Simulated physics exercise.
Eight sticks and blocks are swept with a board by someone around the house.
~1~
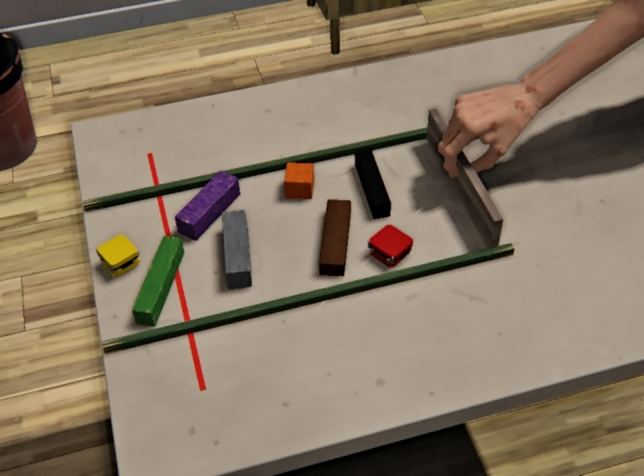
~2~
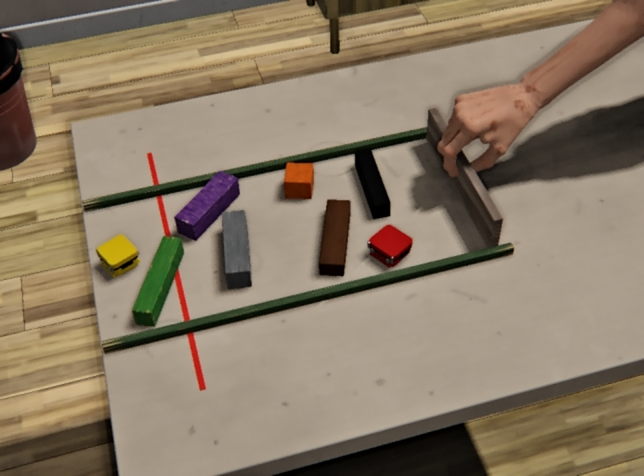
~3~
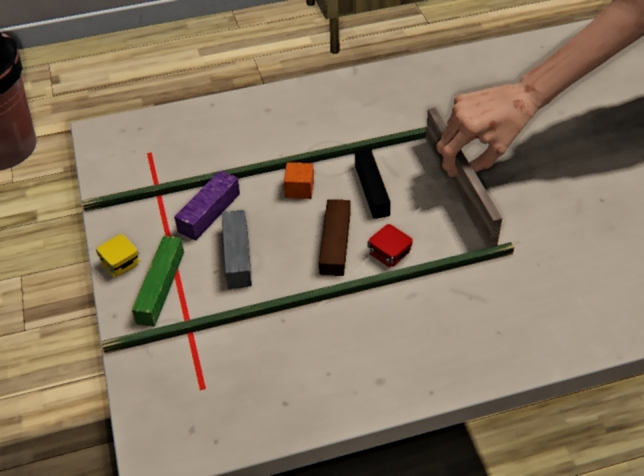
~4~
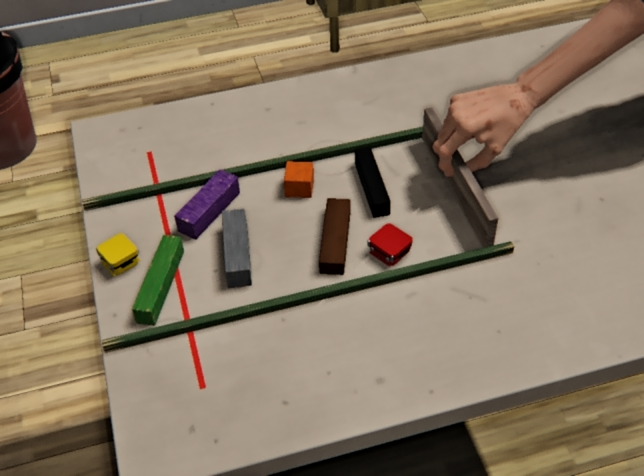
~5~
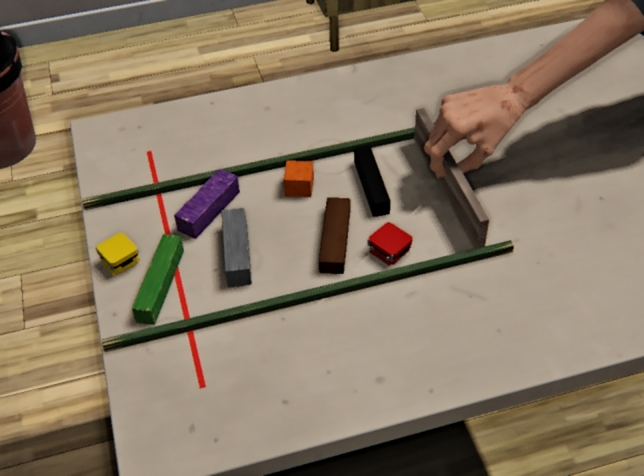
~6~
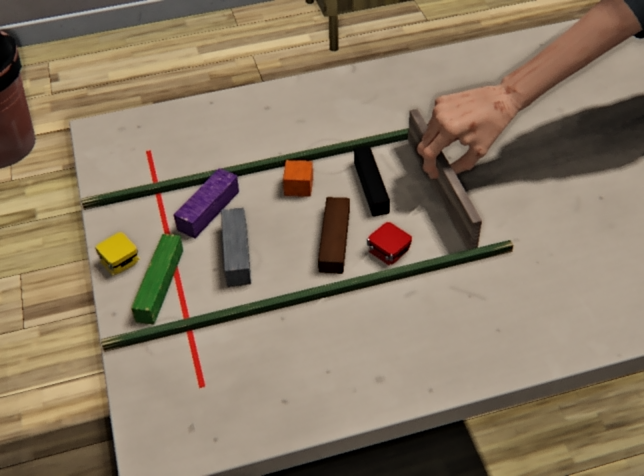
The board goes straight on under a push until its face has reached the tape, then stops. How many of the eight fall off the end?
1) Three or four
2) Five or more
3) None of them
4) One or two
One or two (4).
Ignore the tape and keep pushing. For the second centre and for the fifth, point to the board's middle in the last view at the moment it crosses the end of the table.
The middle sits near (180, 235) at the first moment and near (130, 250) at the second.
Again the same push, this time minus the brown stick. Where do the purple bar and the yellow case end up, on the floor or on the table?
Result - purple bar: Up; yellow case: Gone.
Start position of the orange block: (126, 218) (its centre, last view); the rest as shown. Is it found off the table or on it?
In that case it keeps its place.
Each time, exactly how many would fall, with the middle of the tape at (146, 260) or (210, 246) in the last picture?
The first gives 4 and the second gives 0.
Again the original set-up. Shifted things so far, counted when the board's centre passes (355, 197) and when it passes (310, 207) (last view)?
That makes 3 at the first spot and 4 at the second.
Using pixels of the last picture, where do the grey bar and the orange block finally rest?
Grey bar at about (108, 273), orange block at about (131, 219).
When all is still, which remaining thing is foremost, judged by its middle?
Closest at the end: The purple bar.
A little later, none off yet; yellow case at rest near (119, 255); green bar at rest near (159, 278); purple bar at rest near (207, 203).
Next, none off yet; yellow case at rest near (119, 255); green bar at rest near (159, 278); purple bar shifted a little near (181, 209).
When it is over, the number that fall off is one or two; down, green bar and yellow case.
